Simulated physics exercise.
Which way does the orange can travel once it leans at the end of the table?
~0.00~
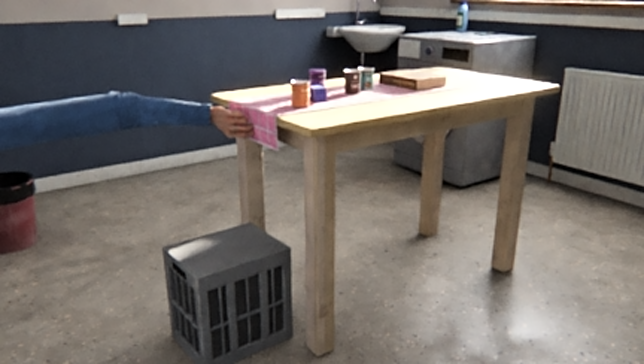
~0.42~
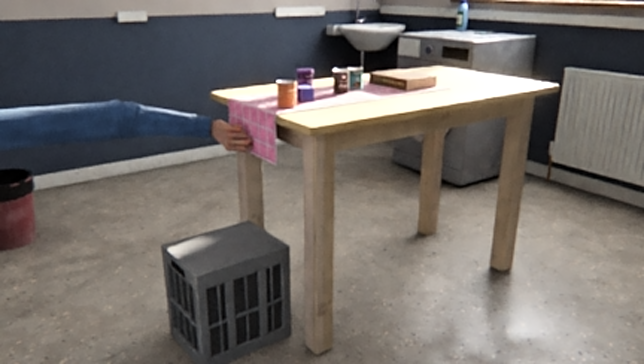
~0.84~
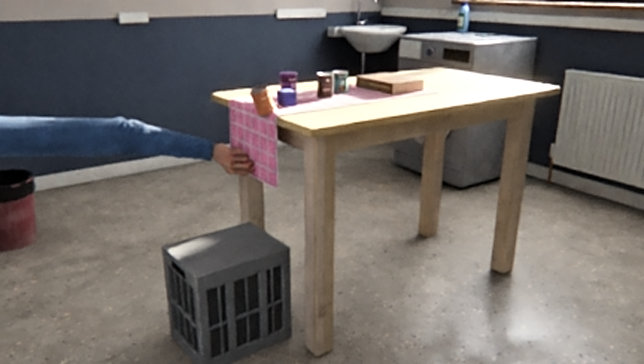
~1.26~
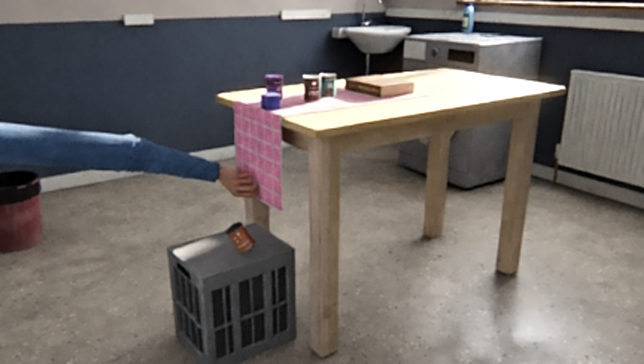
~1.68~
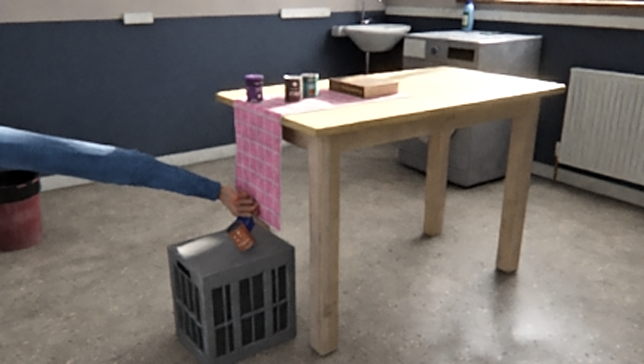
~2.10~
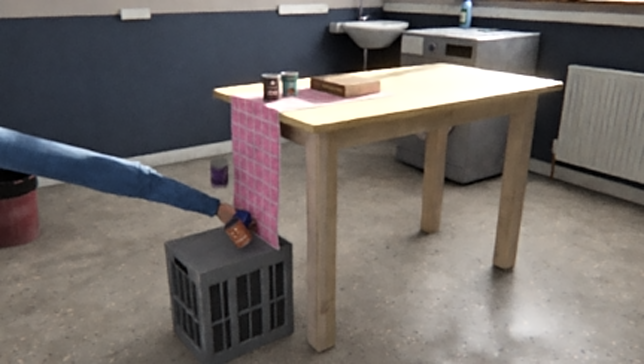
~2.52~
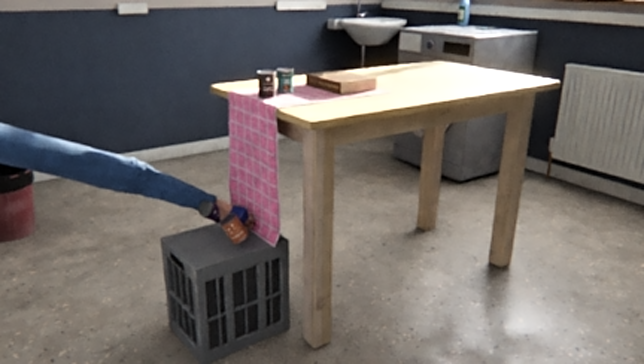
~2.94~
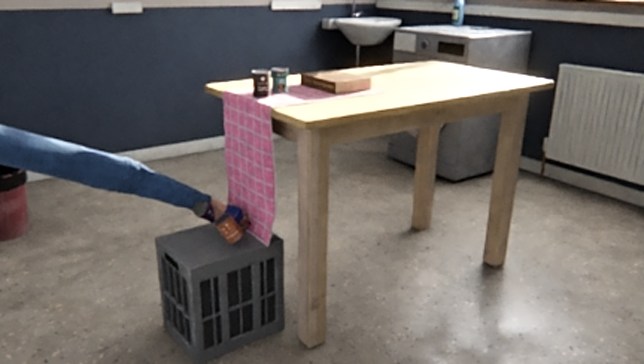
It travels down, dropping off the end of the table and landing on the grey crate.
